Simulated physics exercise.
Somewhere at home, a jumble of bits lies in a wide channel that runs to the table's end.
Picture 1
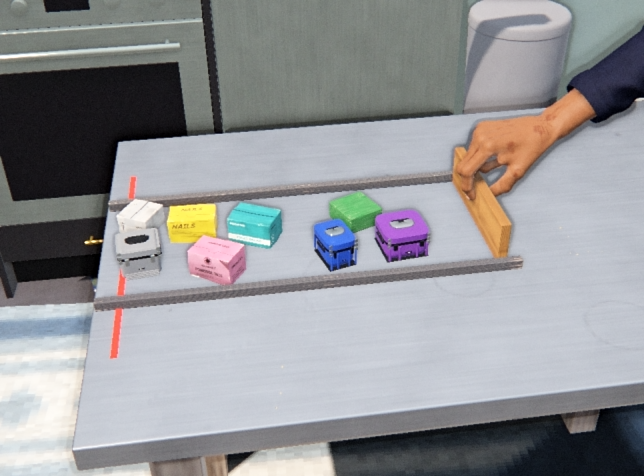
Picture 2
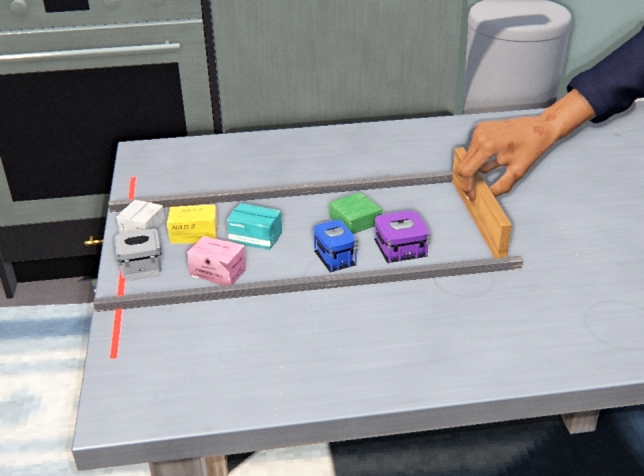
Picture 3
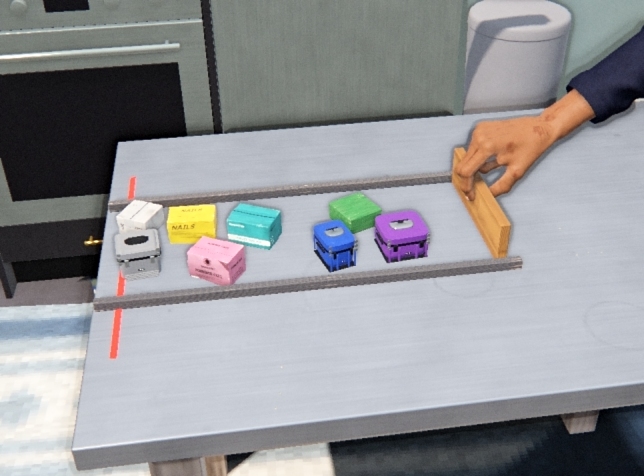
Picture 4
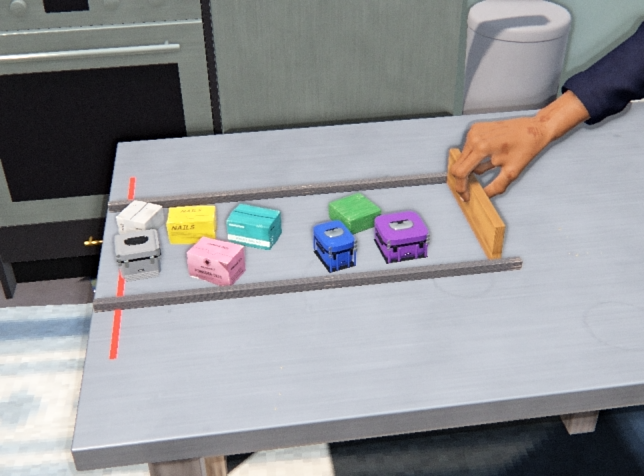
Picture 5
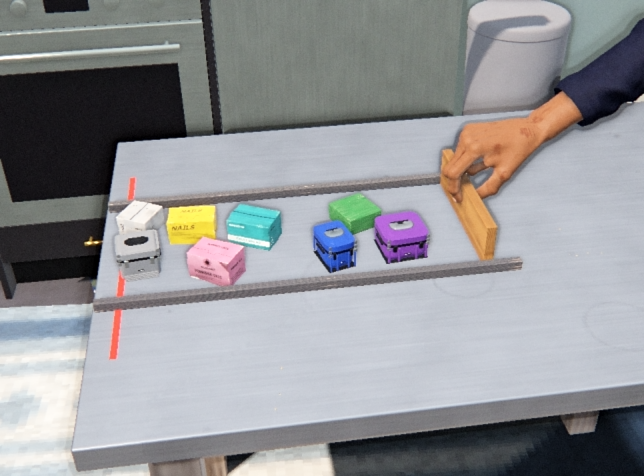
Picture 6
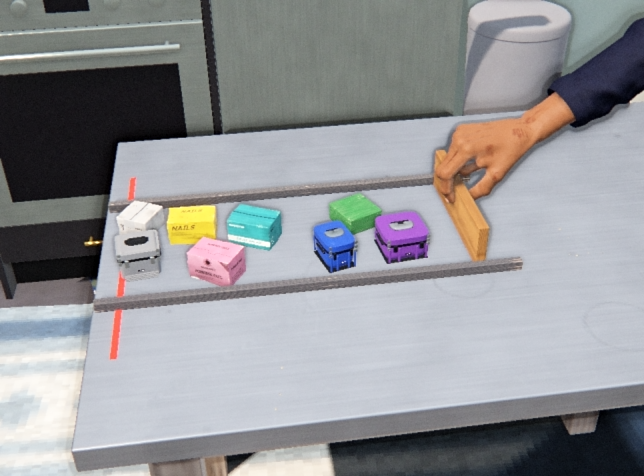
On a kitchen table, a hand slides a wooden board slightly left toward unmoving small boxes.
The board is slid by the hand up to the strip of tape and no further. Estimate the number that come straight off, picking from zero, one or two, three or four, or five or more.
My estimate is five or more.
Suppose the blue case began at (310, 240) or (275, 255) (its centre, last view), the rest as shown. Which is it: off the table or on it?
Place by place, it is lost; drops off.
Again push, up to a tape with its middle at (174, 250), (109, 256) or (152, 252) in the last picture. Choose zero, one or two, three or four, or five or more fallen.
3 or 4; five or more; at least five.
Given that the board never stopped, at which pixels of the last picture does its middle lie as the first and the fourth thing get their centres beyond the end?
It sits near (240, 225), and then near (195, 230).
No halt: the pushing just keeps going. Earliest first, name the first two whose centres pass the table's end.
The white box gets there first, followed by the yellow box.
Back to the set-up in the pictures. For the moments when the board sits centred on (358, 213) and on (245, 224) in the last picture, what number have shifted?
By the first moment it's 3, by the second it's 8.
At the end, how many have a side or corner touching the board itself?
The count comes out at 2.
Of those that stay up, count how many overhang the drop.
Tally: 2.
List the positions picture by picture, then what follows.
In the first picture, white box (141, 219); grey case (139, 253); yellow box (193, 224); board (479, 201); tape (125, 253).
In the second picture, grey case (139, 254); green block (355, 213).
In the third picture, yellow box (193, 224); turquoise box (255, 226).
In the fourth picture, white box (141, 220); purple case (401, 237).
In the fifth picture, grey case (139, 255); pink box (216, 262).
In the sixth picture, white box (141, 220); grey case (139, 255); yellow box (193, 225); board (459, 204); tape (125, 254).
Soon after, none off yet; white box at rest near (141, 220); grey case at rest near (139, 255); yellow box at rest near (193, 225).
Then, none off yet; white box moved a little near (128, 218); grey case moving near (128, 255); yellow box moved about its own width near (159, 225).
Further on, one off so far; white box falling; grey case tipped well over near (74, 265); yellow box tipped well over near (83, 240).
At rest, the number that fall off is five or more; fallen, blue case, turquoise box, pink box, yellow box, grey case and white box.
